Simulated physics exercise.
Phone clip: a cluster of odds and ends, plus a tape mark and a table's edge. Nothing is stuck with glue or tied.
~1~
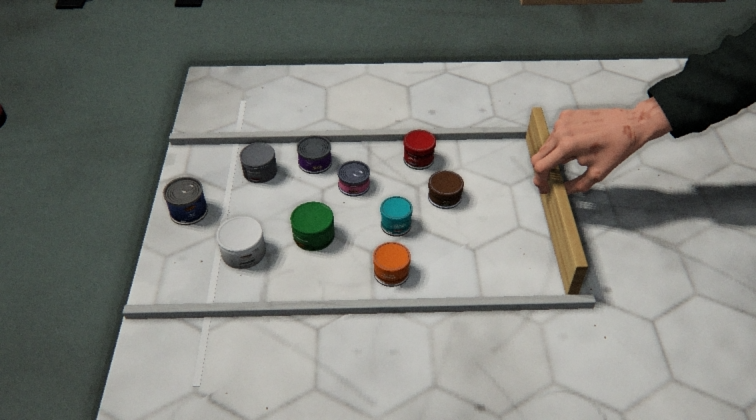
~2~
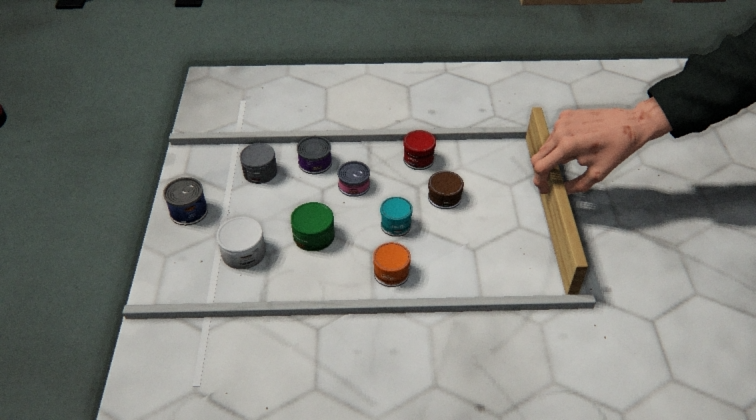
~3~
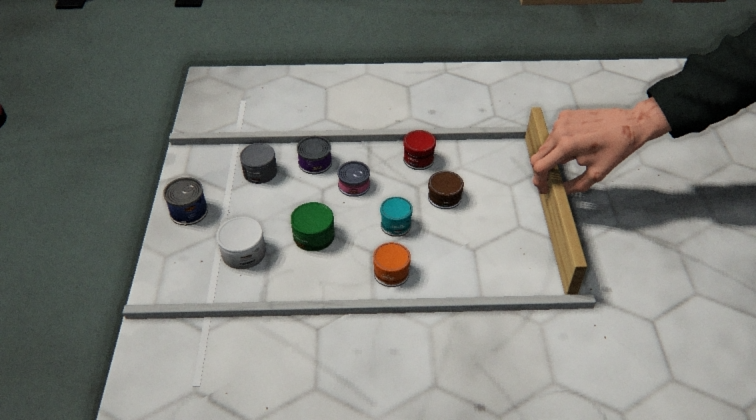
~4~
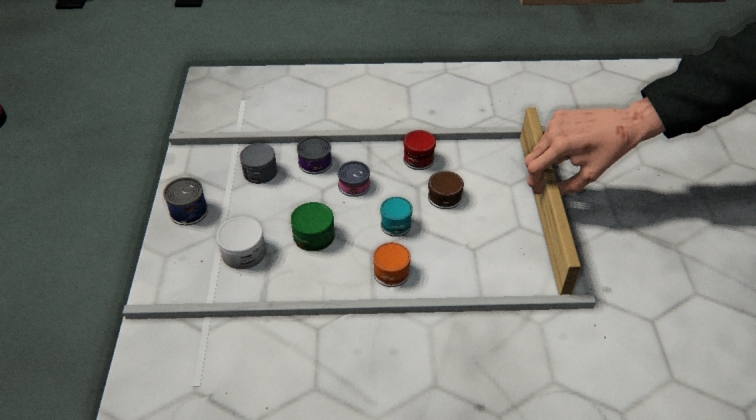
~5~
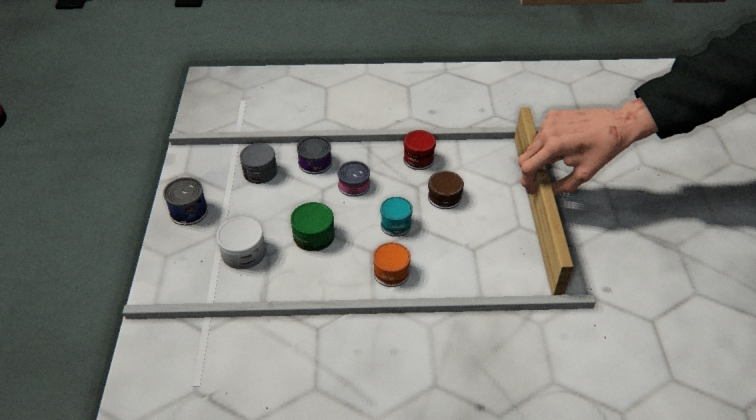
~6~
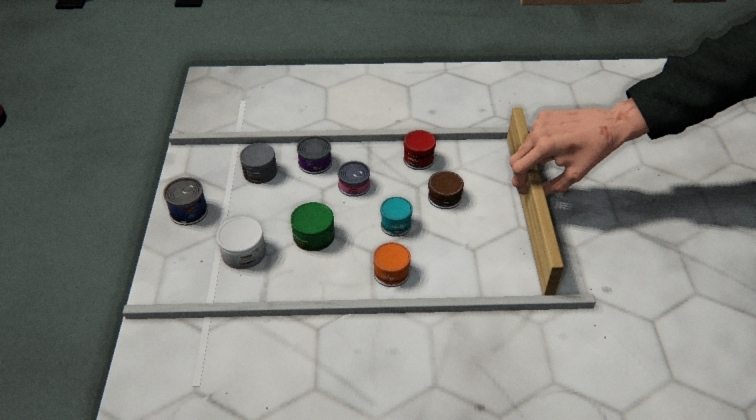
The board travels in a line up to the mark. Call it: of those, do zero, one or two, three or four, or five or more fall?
Zero fall.
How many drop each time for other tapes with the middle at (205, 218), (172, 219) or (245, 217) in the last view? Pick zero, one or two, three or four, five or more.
So, for the three spots in the order asked, I'd go with none, three to four and zero.
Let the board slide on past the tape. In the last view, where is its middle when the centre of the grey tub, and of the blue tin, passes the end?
The middle would be close to (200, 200) and then close to (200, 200).
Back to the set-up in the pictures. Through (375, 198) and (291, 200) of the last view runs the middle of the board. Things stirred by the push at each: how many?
Counts: 5, 9.
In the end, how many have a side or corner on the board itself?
Counting them up gives 6.
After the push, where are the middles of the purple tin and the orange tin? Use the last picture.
The purple tin at (185, 149), the orange tin at (192, 280).
Soon after, none off yet; blue tin at rest near (186, 201); white tub at rest near (242, 243); grey tub at rest near (259, 164).
At rest, the number that fall off is zero.
